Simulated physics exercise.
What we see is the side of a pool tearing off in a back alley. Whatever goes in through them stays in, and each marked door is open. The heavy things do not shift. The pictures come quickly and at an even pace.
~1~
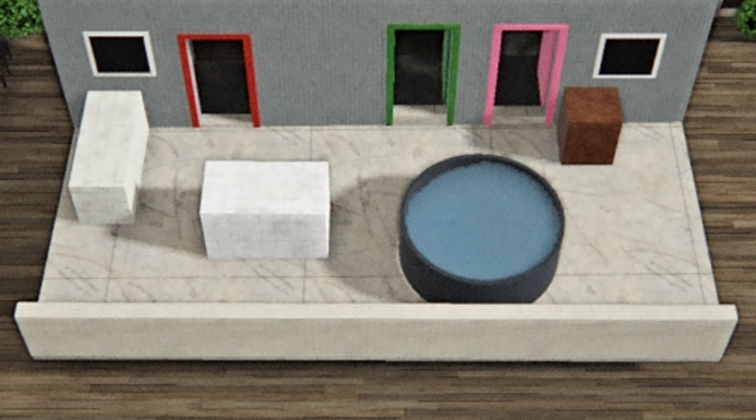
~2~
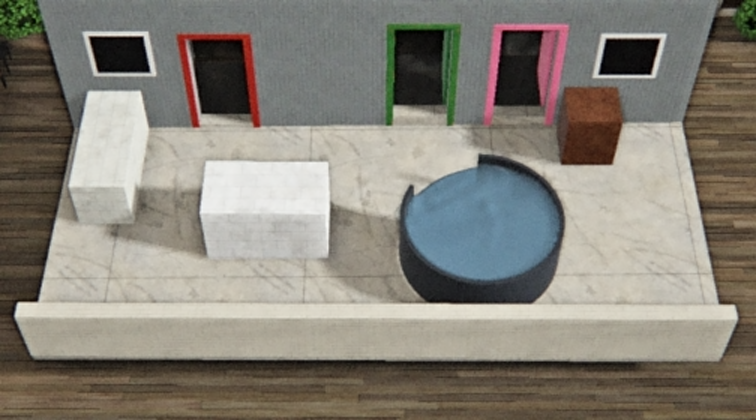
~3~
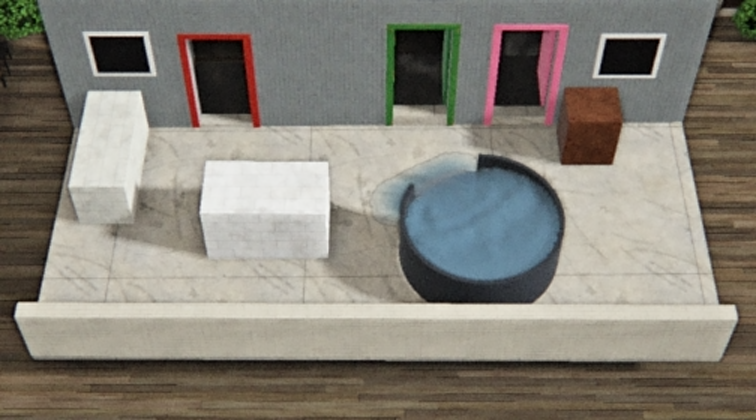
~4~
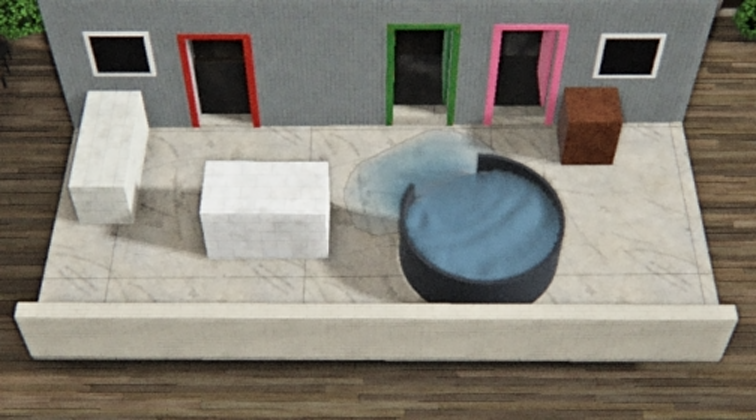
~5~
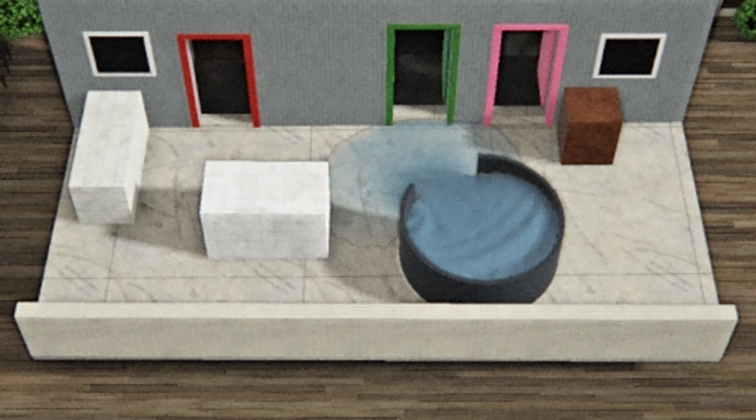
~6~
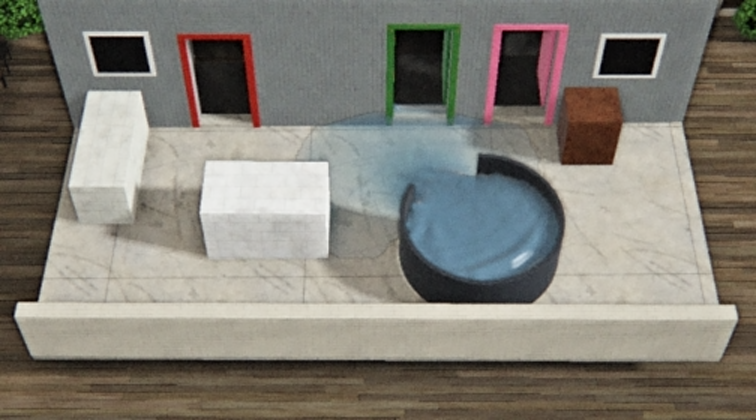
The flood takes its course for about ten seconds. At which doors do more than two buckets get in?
In the end pink door: Never tops two buckets. Red door: Tops two buckets. Green door: Tops two buckets.
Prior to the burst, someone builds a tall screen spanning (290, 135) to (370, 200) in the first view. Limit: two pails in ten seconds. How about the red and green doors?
Red: Stays within the limit. Green: Tops the limit.
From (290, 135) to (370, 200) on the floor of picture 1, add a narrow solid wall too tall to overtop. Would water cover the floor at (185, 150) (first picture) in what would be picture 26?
Submerged.
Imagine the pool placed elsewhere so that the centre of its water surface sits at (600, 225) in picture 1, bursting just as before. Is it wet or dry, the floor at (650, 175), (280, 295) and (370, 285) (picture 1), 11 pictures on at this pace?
Point by point: Swamped; still bare; still bare.
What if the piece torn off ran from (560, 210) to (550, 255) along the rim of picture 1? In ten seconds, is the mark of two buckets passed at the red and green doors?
Red door: Remains below; green door: Remains below.
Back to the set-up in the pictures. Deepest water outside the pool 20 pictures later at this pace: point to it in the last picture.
Deepest point: Roughly (151, 141).
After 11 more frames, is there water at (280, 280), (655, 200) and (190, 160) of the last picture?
One after the other: Free of water, free of water, under water.
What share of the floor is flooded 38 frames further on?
That works out at 80 %.
A moment on, water covers 30 % of the floor; the pink door wet at the sill, nothing in, the red door wet at the sill, nothing in, the green door over two buckets in.
Next, water covers 35 % of the floor; the pink door wet at the sill, nothing in, the red door under two buckets in, the green door far over two buckets in.
Then, water covers 55 % of the floor; the pink door wet at the sill, nothing in, the red door over two buckets in, the green door far over two buckets in.
Later, water covers 80 % of the floor; the pink door wet at the sill, nothing in, the red door over two buckets in, the green door far over two buckets in.
In the end, water covers 85 % of the floor; the pink door wet at the sill, nothing in, the red door far over two buckets in, the green door far over two buckets in.
